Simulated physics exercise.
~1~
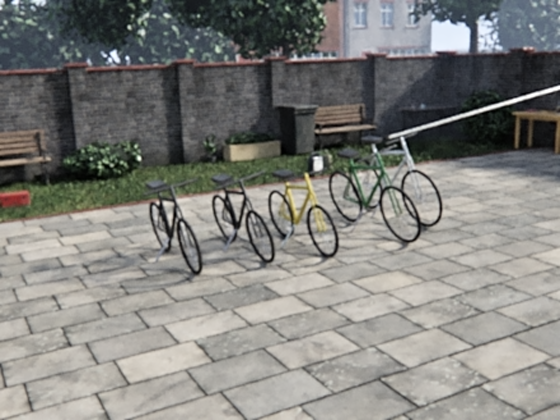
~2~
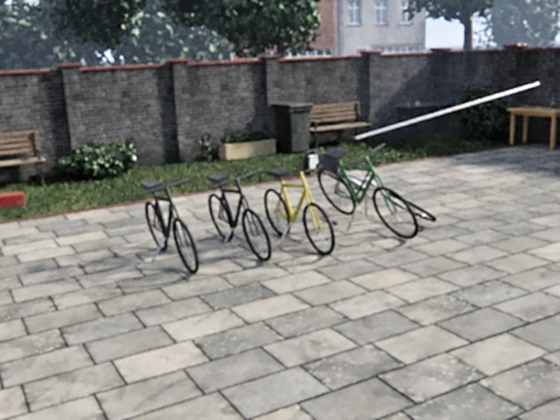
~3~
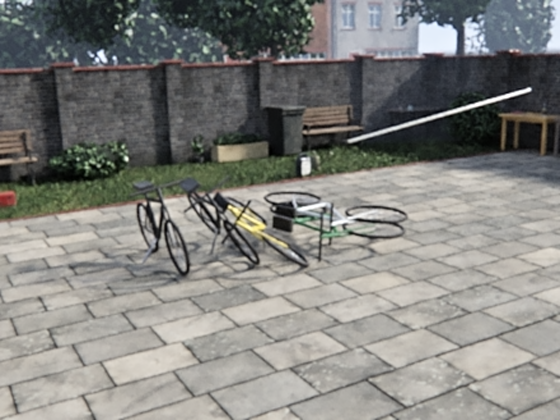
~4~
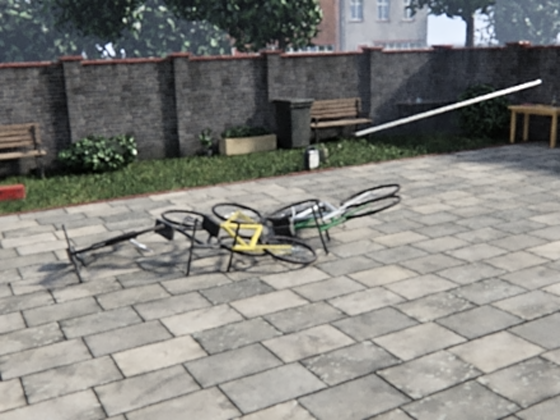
Five bicycles stand in a row, then topple leftward one after another until all lie flat.
